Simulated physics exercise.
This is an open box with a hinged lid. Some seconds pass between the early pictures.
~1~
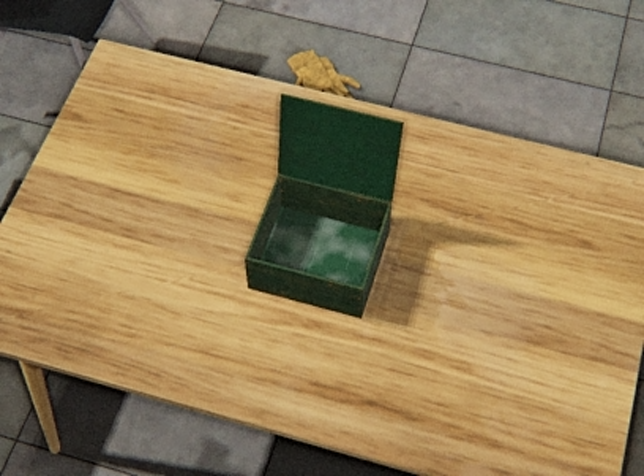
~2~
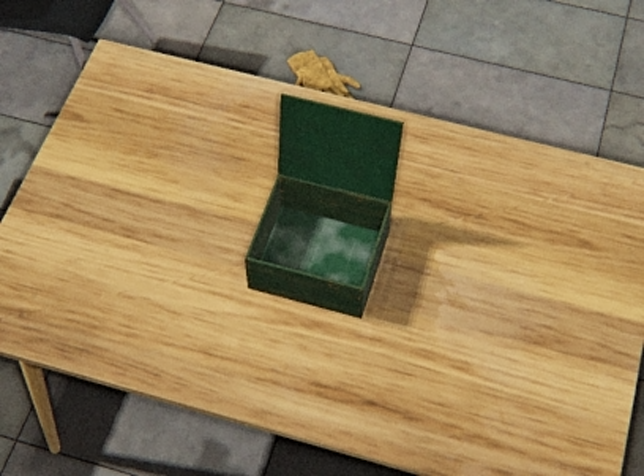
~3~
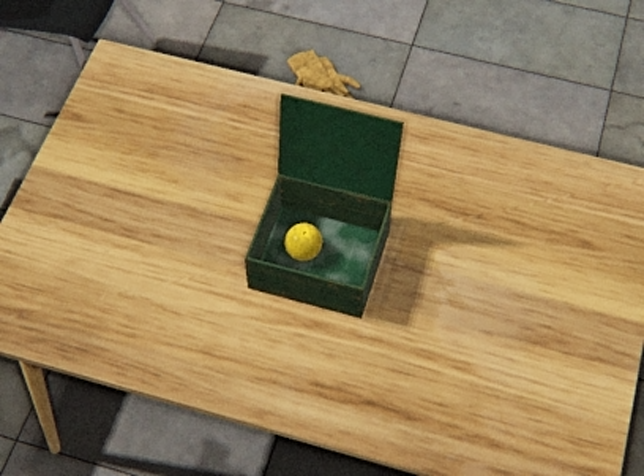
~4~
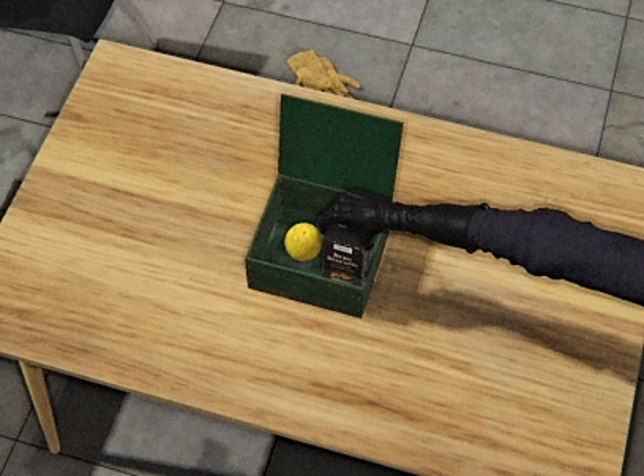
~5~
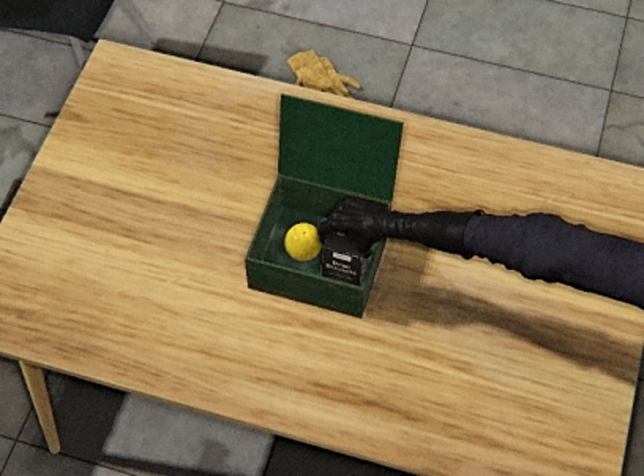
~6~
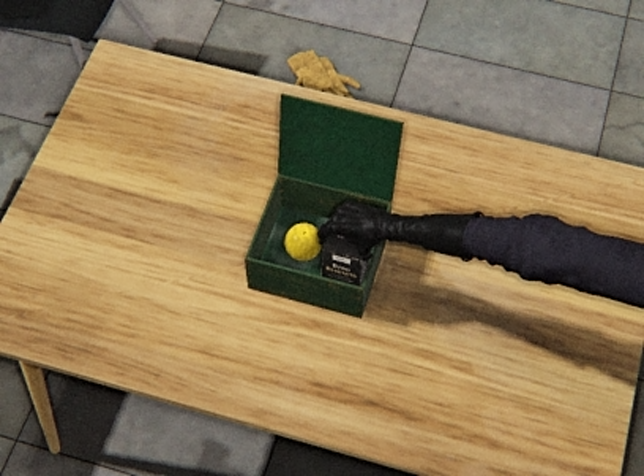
On a wooden table, a yellow ball appears in an open green box, then a black-gloved hand lowers a black carton beside it.
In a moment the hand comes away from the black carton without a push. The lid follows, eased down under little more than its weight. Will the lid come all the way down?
The lid will not close.
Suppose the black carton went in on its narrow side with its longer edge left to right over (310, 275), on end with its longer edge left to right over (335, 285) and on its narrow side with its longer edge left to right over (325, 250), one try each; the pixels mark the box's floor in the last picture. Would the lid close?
First try: It closes; second try: It is held up; third try: It shuts flat.
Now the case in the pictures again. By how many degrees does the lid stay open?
Some 30° above the rim.
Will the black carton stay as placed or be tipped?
It stays as placed.
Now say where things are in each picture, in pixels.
In the first picture, the last thing is not in view yet.
In the second picture, the last thing is not in view yet.
In the third picture, the last thing is not in view yet; yellow apple (304, 242).
In the fourth picture, on its way; black carton (347, 257); yellow apple (304, 242).
In the fifth picture, on its way; black carton (345, 265); yellow apple (304, 242).
In the sixth picture, put in, still held; black carton (345, 267); yellow apple (304, 242).
Then, 1.20 s past the last view, lid 81° above the rim.
Then, 1.70 s past the last view, lid 51° above the rim.
Finally, lid 28° above the rim; both still in place. Final places as the last picture's camera would see them, black carton near (345, 267).
